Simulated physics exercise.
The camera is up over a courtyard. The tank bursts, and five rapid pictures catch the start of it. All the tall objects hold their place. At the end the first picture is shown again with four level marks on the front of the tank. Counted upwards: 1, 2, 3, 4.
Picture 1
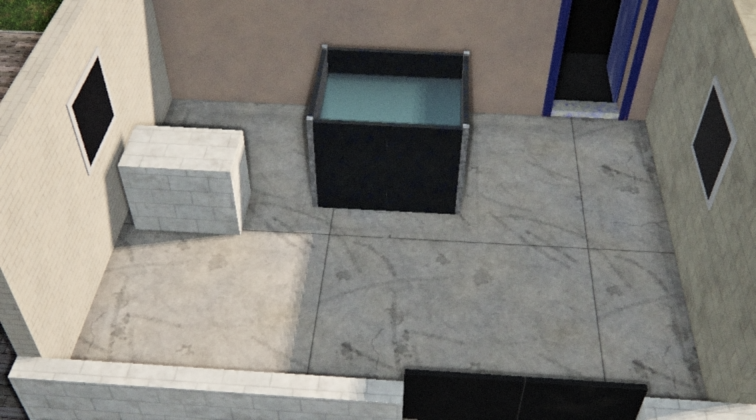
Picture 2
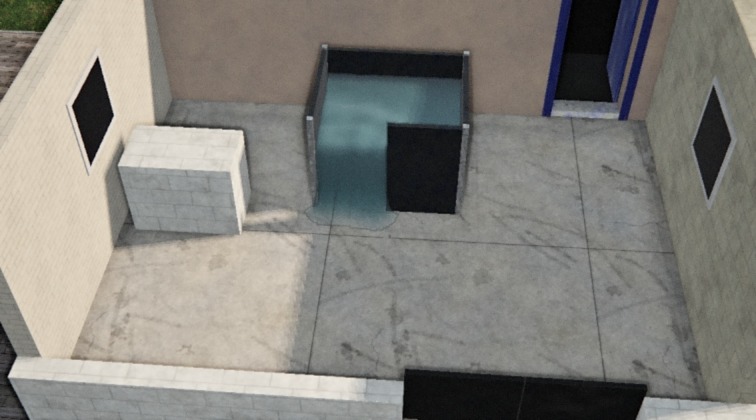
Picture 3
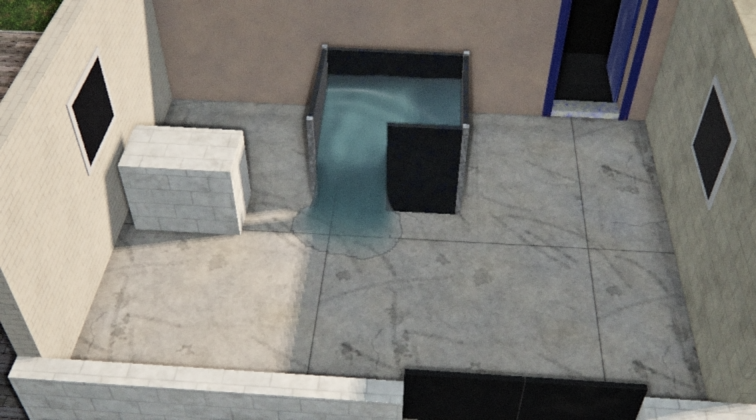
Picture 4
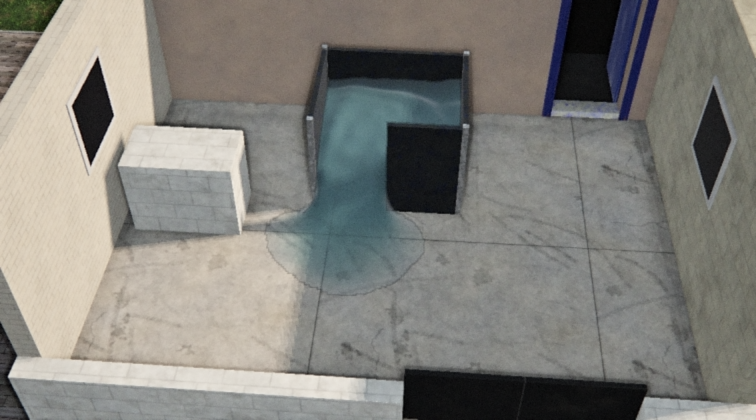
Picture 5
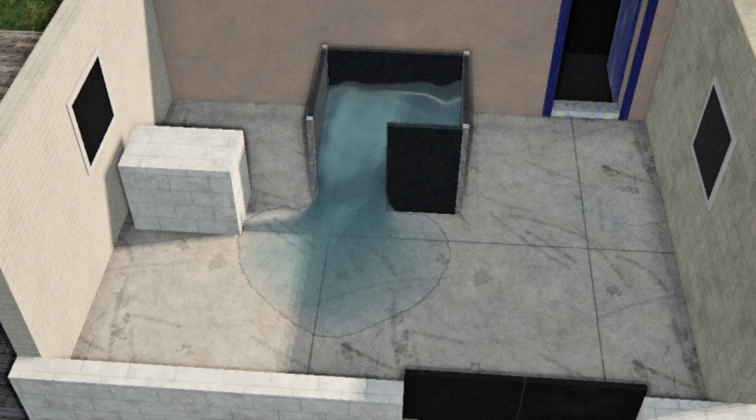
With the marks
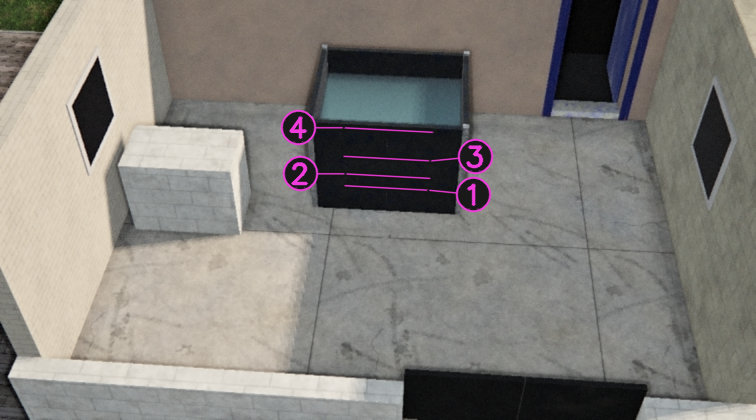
In a walled concrete courtyard with a pale block at left and a blue doorway at back right, a dark tank holds still, blue-green water. The left part of its front panel is then gone, and water pours out through the gap, spreading forward across the floor in a widening, rounded pool.
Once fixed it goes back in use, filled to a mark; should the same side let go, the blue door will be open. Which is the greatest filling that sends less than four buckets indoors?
Go for 3.
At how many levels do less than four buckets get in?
Three of them.
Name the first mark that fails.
That is mark 4.
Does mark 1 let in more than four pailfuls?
No, not at all.
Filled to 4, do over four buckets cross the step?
Yes.
On the marked copy, 1 at (386, 187); 2 at (387, 176); 3 at (387, 158); 4 at (387, 130); from the bottom up 1, 2, 3, 4.
With 1, nothing gets over.
With 2, nothing gets over.
With 3, a splash gets over, under a bucket.
With 4, about 11 bucketfuls get in.
